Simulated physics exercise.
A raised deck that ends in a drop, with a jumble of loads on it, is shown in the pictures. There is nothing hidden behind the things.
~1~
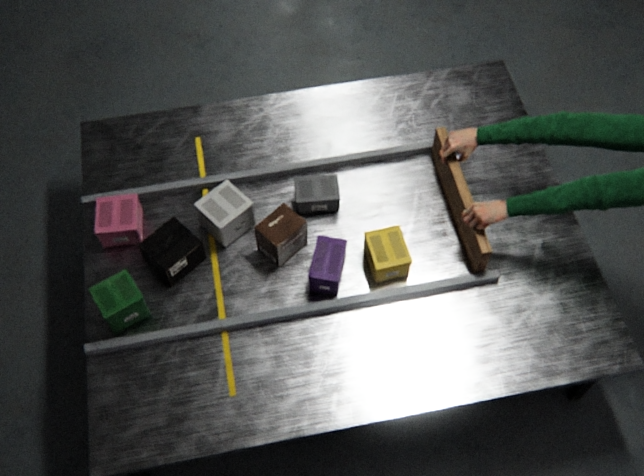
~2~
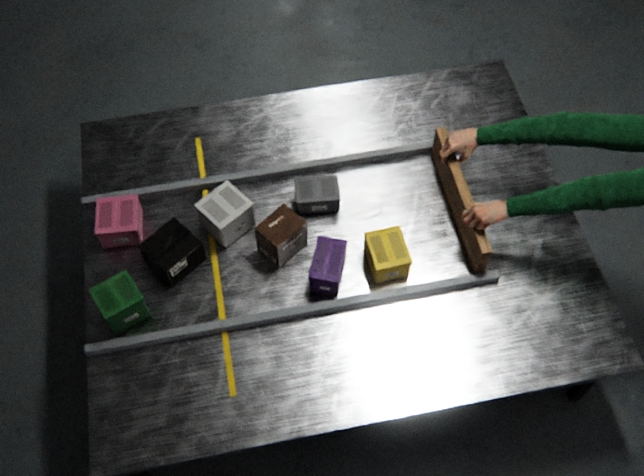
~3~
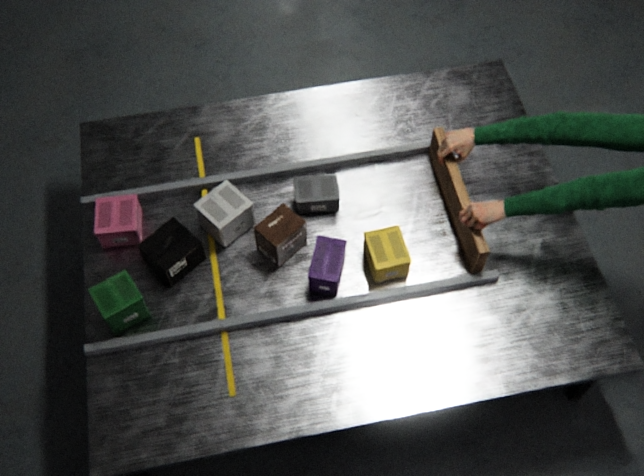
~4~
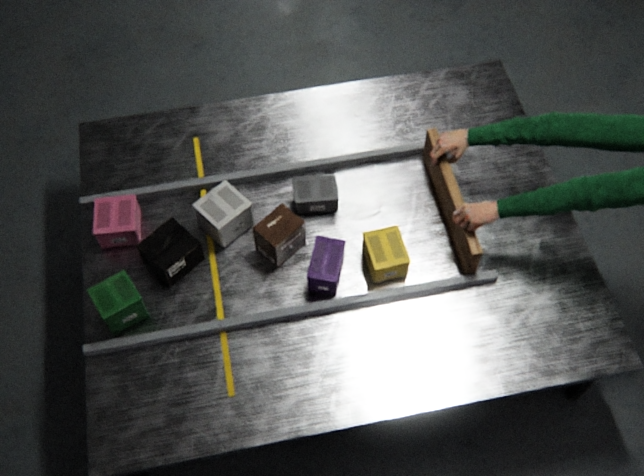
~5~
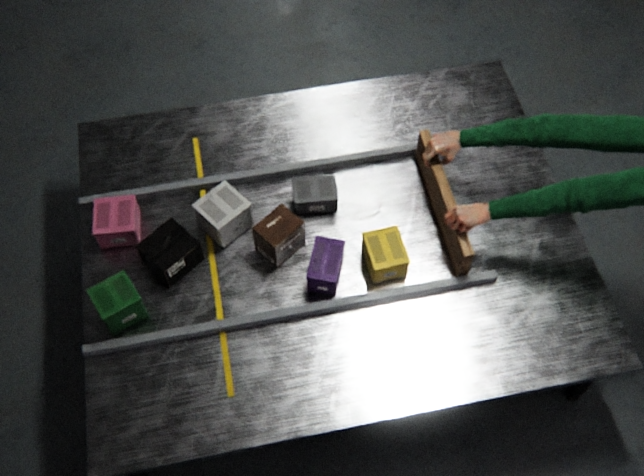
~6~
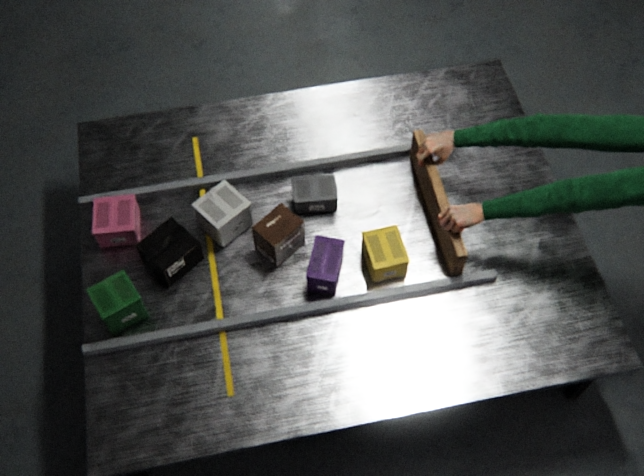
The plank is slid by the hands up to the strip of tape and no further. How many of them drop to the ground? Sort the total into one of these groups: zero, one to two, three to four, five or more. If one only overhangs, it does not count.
It goes in the group zero.
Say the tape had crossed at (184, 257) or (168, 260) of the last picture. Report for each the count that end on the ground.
In the first try the count is 1, and in the second it is 2.
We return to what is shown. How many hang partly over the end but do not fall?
I get 1.
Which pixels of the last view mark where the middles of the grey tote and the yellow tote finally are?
For the grey tote it's (183, 218), and for the yellow tote it's (196, 291).
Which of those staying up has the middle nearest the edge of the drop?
The pink tote winds up nearest.
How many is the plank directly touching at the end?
It is in contact with 3.
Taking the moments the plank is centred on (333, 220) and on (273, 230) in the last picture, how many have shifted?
Counts: 3, 6.
Soon after, none off yet; green tote at rest near (119, 304); pink tote at rest near (117, 222); black parcel at rest near (171, 252).
At rest, the number that fall off is zero.
